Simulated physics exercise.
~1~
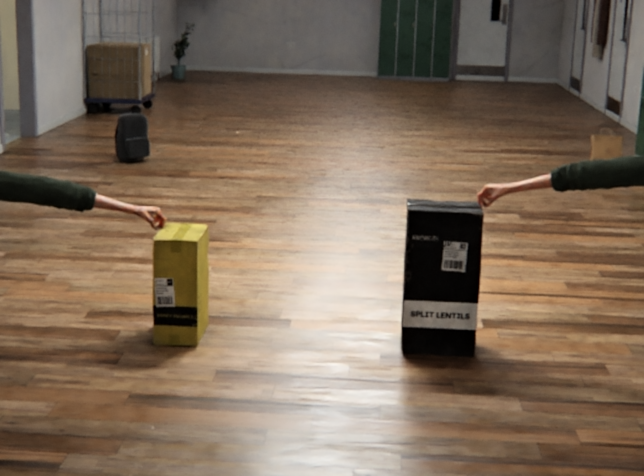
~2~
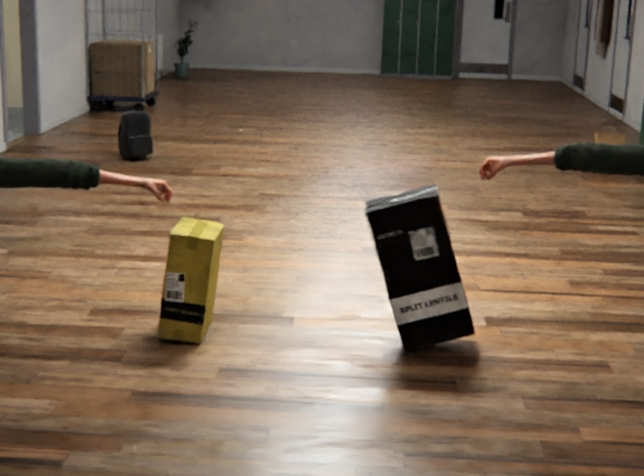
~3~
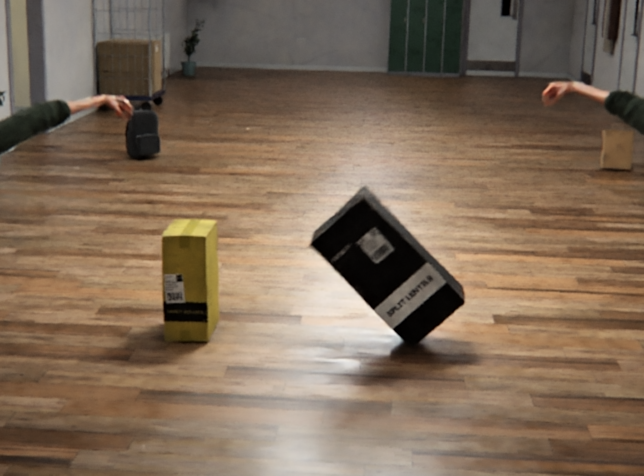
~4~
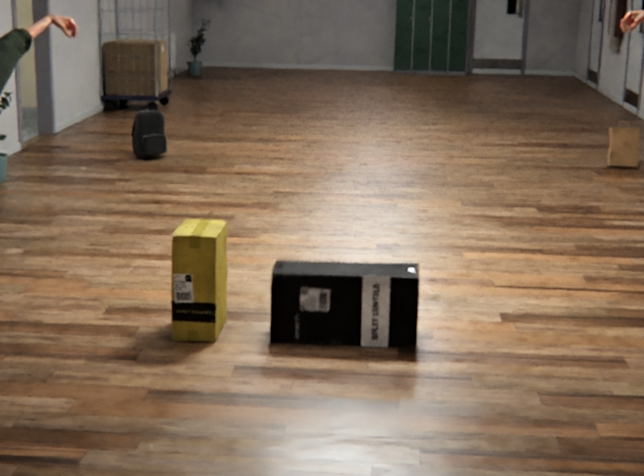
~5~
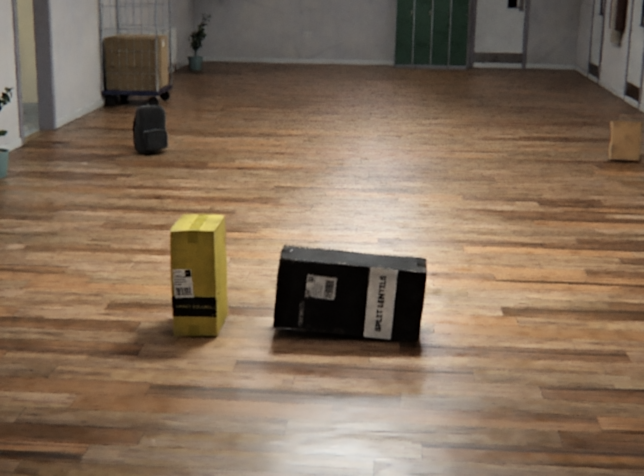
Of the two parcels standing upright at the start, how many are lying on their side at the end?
One of them is lying on its side, the black parcel, while the yellow parcel is still upright.
